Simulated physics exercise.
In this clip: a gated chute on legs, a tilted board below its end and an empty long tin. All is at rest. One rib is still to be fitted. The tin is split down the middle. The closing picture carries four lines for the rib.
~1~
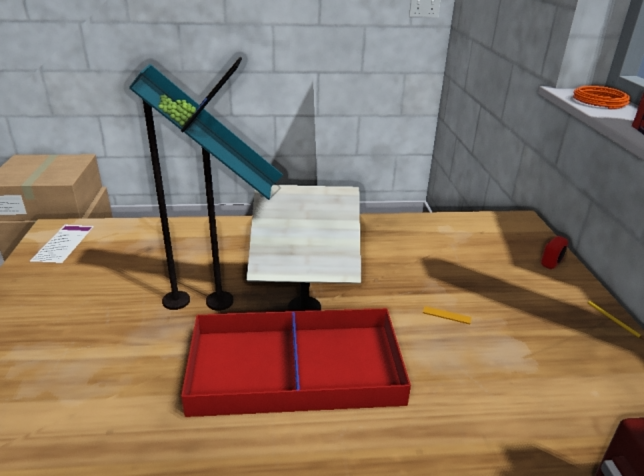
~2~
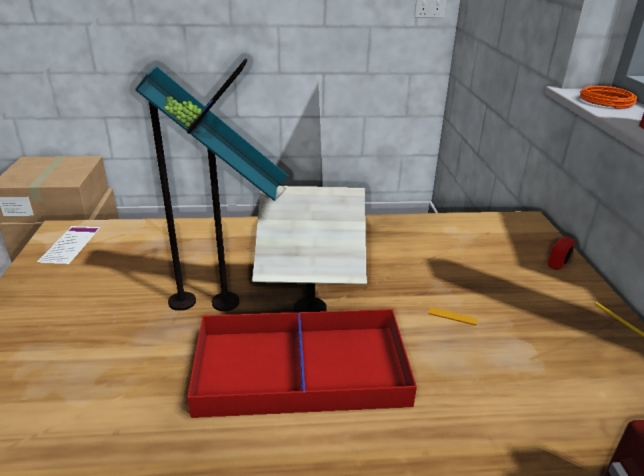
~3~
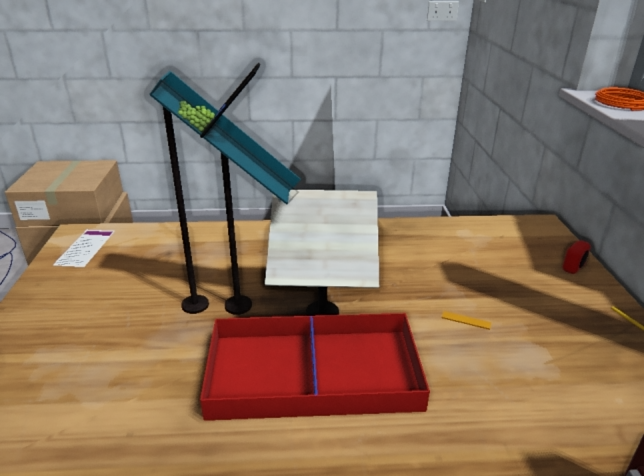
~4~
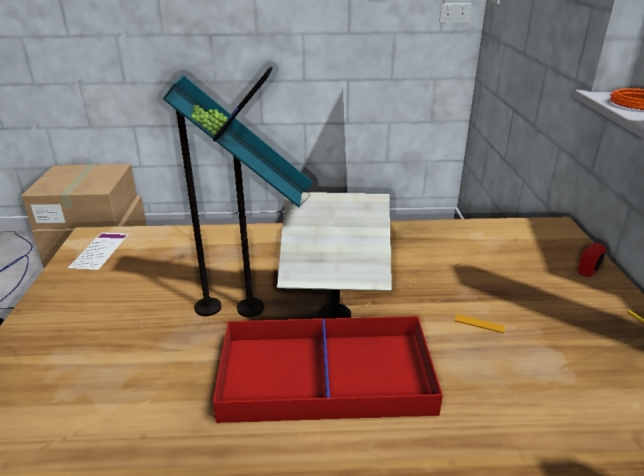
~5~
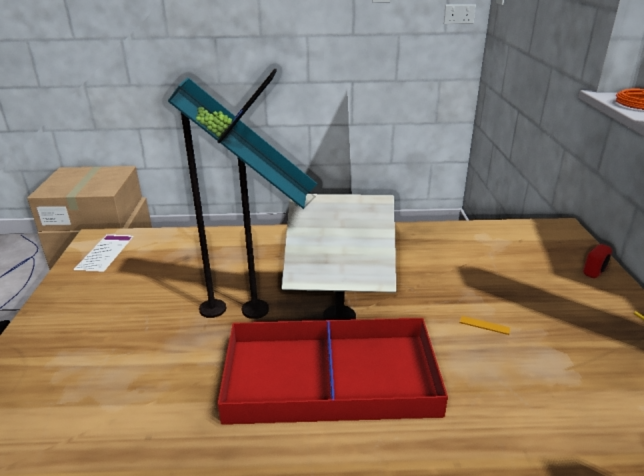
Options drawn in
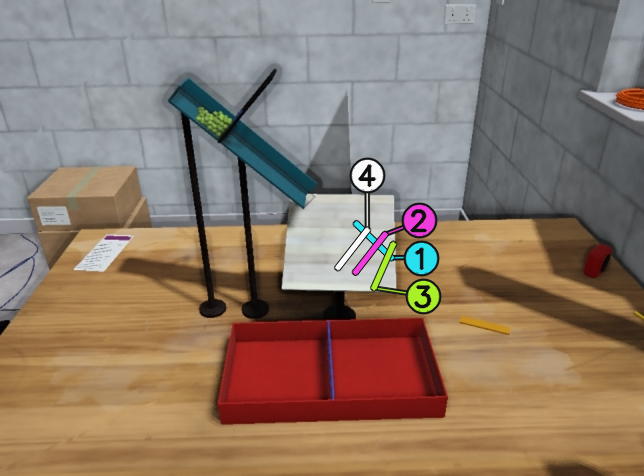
On a wooden workbench against a grey block wall, small green balls rest behind a gate in a raised teal chute, above a pale tilted board and an empty, divided red tin; only the view shifts slightly, sliding everything rightward.
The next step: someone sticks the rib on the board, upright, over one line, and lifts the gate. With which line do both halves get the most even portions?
Take 2.
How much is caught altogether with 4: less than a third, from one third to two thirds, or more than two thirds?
Line 4 gives more than two thirds.
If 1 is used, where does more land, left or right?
Right.
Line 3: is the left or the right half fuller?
Right.
On the marked copy, line 1 from (356, 223) to (391, 257); line 2 from (385, 234) to (355, 272); line 3 from (393, 244) to (373, 288); line 4 from (367, 230) to (337, 267).
For line 1, of what is caught, a small part in the left half, nearly all in the right.
For line 2, of what is caught, about half in the left half, about half in the right.
For line 3, of what is caught, a stray few in the left half, nearly all in the right.
For line 4, of what is caught, most in the left half, a small part in the right.
